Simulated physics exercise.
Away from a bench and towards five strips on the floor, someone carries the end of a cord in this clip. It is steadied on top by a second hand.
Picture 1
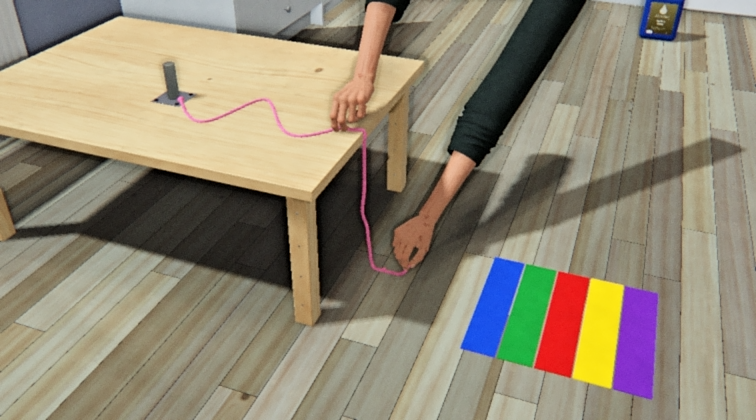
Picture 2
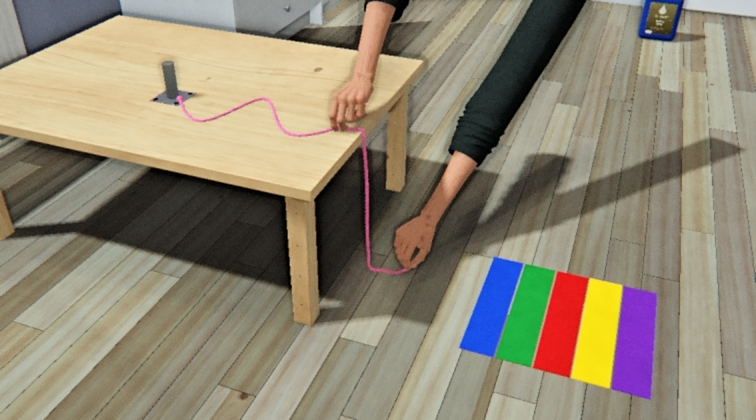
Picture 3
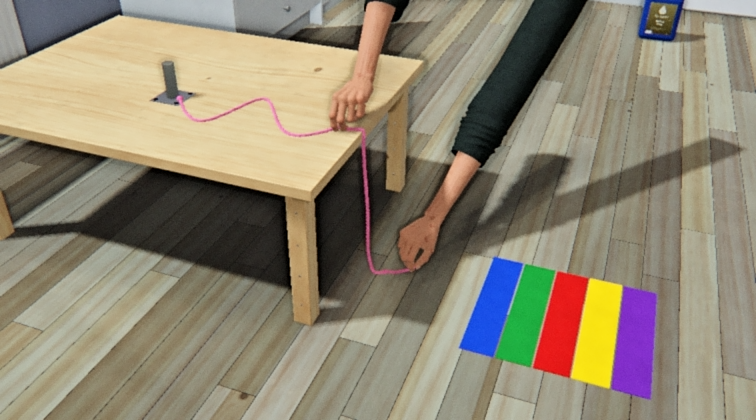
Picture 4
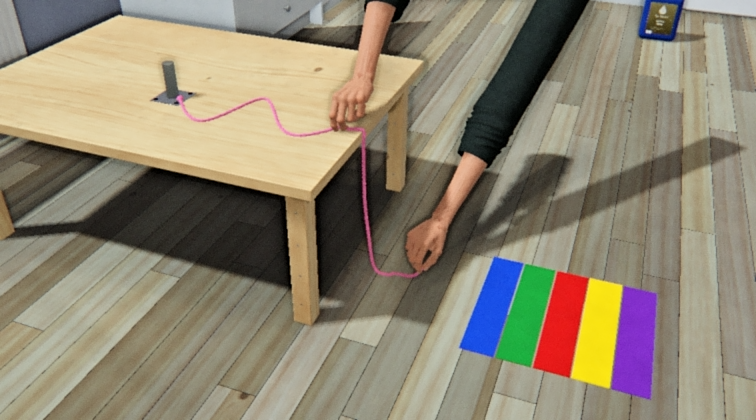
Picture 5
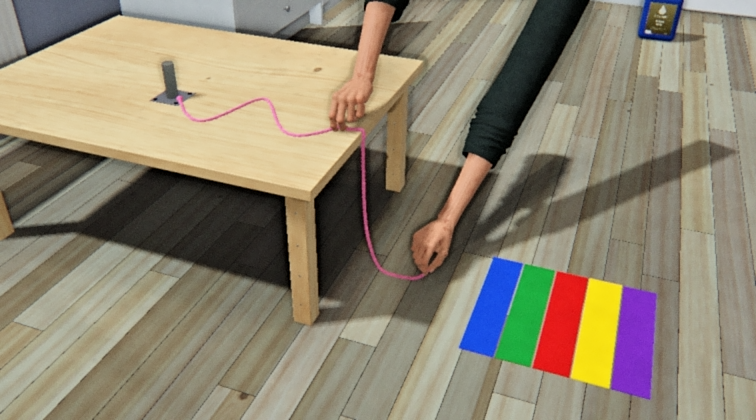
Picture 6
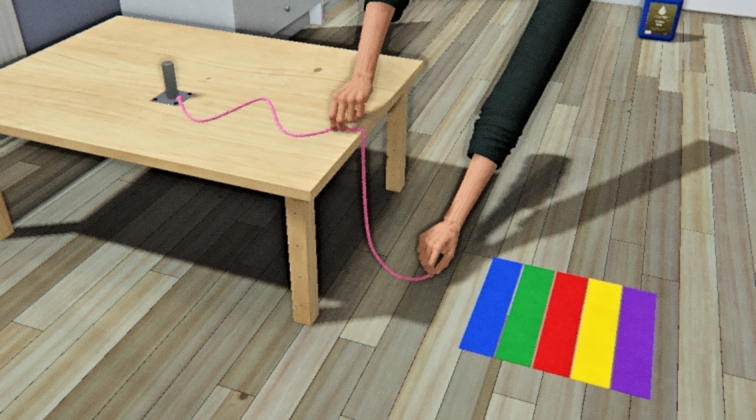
A person in dark sleeves reaches down beside a low, pale wooden table in a room with a plank floor, seen from above at an angle. A pink cord runs from a small dark fixture across the tabletop and over its edge, with blue, green, red, yellow and purple strips on the floor at right. One hand stays at the table's edge while the lower hand slowly draws the cord's end slightly rightward, the view steady.
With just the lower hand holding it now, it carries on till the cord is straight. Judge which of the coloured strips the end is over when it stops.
It is over the purple strip.
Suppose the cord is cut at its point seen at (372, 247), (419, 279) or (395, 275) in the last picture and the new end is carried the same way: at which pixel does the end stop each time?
First (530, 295), then (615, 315), then (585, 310).
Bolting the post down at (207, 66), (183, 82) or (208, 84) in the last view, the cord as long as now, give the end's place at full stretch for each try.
Try by try, around (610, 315), (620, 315) and (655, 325).
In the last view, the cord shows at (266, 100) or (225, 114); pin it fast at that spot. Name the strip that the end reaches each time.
In order, red and yellow.
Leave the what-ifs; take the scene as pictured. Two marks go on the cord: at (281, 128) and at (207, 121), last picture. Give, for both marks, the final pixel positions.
They end up around (370, 140) and around (239, 109).
Early on, end near (571, 305); over red.
Midway, end near (613, 315); over yellow.
At the end of the slack, end near (640, 322); over purple. It halts on the purple strip.
